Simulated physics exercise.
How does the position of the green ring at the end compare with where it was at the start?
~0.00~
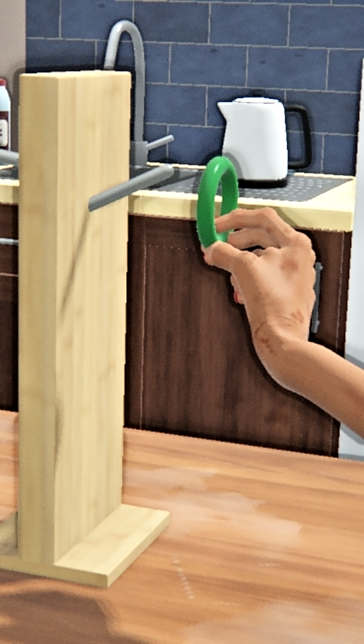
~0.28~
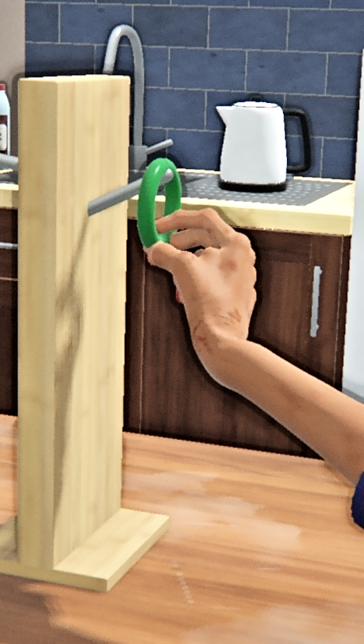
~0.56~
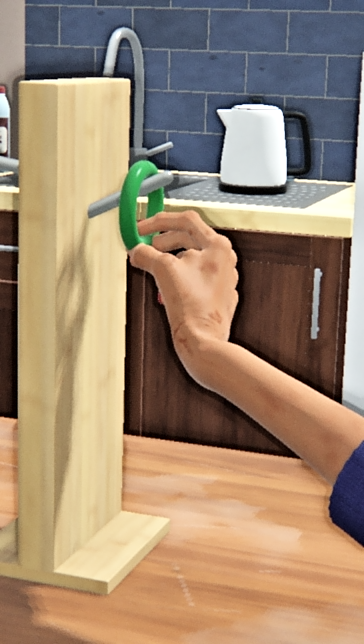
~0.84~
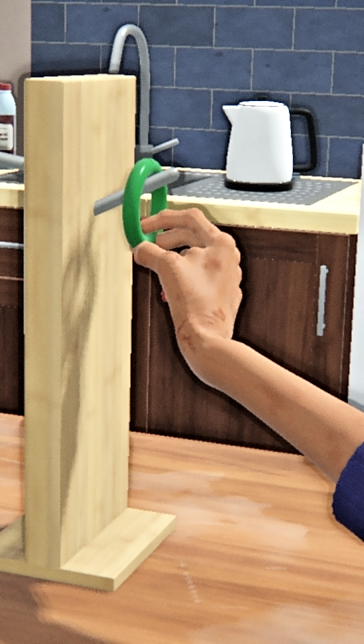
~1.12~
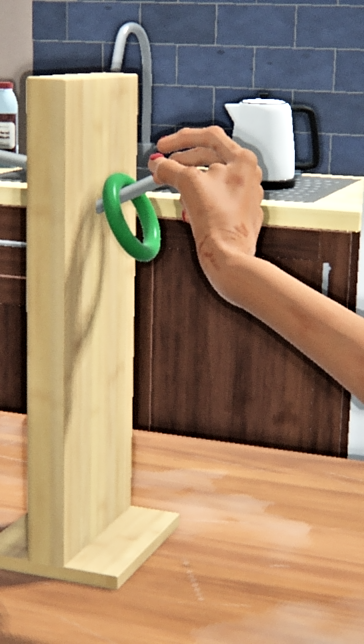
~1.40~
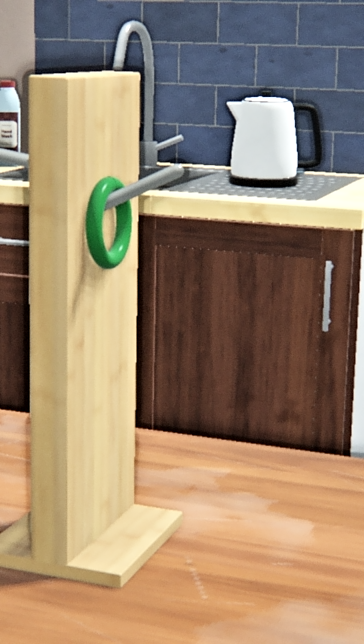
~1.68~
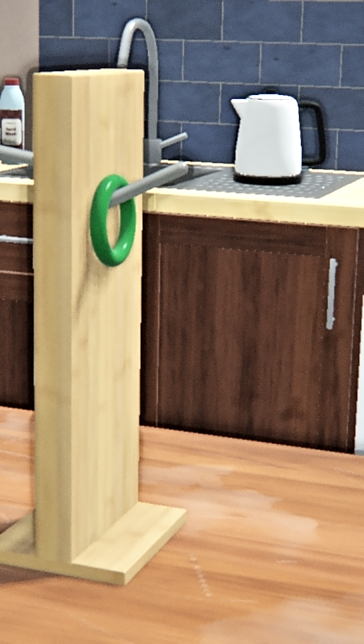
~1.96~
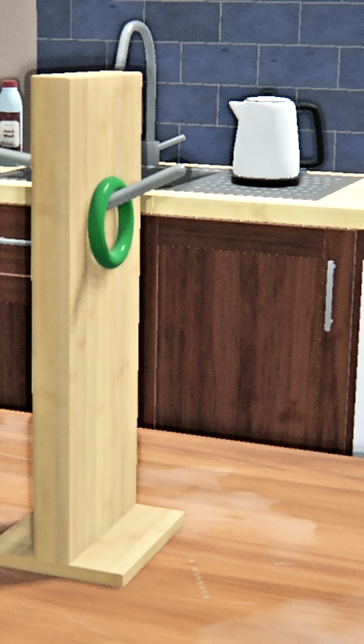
At the start it is held in the hand out by the free end of the peg, to the right of the wooden stand. At the end it is farther left, hanging on the peg close against the upright board.
